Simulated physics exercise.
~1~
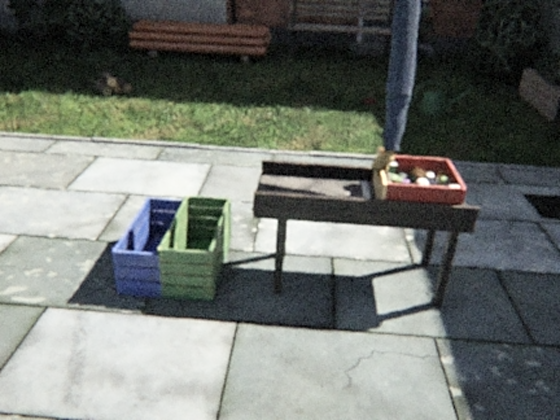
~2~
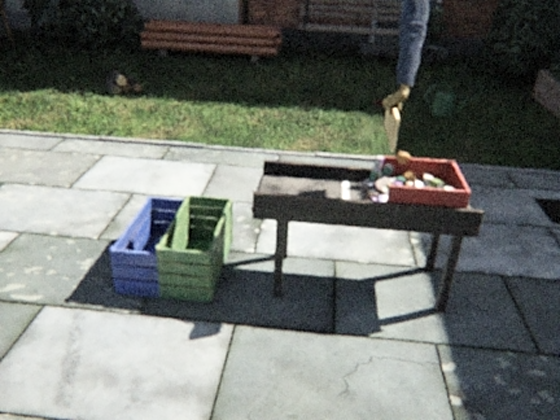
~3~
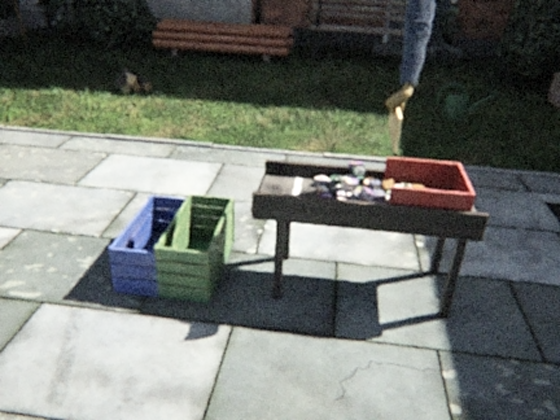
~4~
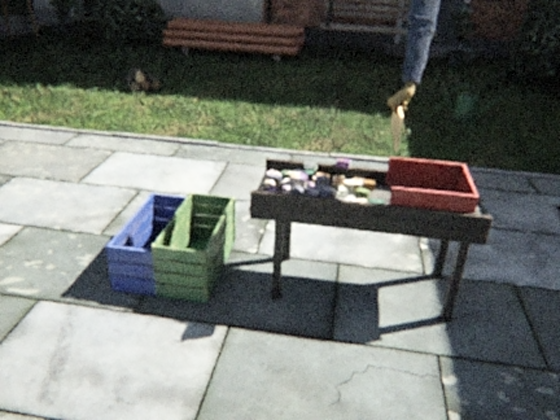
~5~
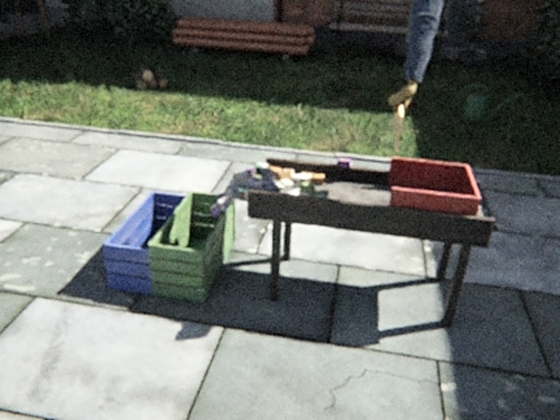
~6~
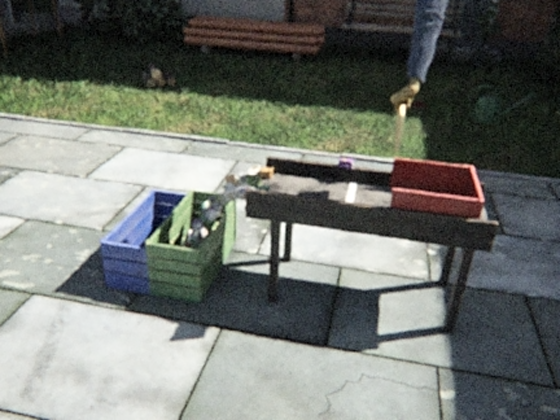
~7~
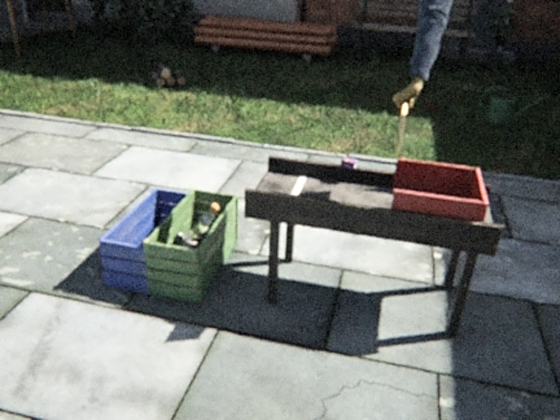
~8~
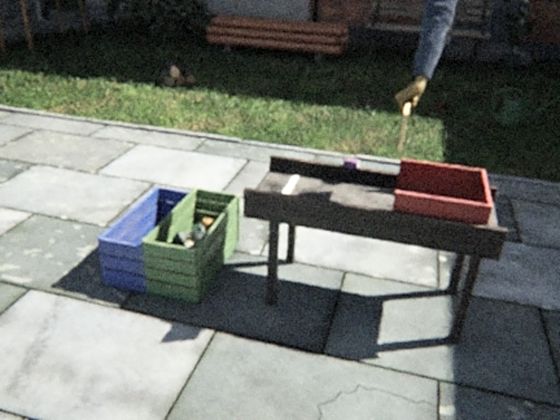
To begin with, small cartons sit heaped in a red pen at the right end of a dark belt on a sunlit patio, with a green tub and a blue tote on the paving to the left. A gloved hand lifts the gate, and the cartons spill out of the pen onto the belt. They travel left in a loose, colourful crowd, leaving the pen empty. Reaching the end, they drop off in a stream into the nearer green tub. Finally, nearly all of them lie in the green tub, while a lone purple carton stays on the belt.
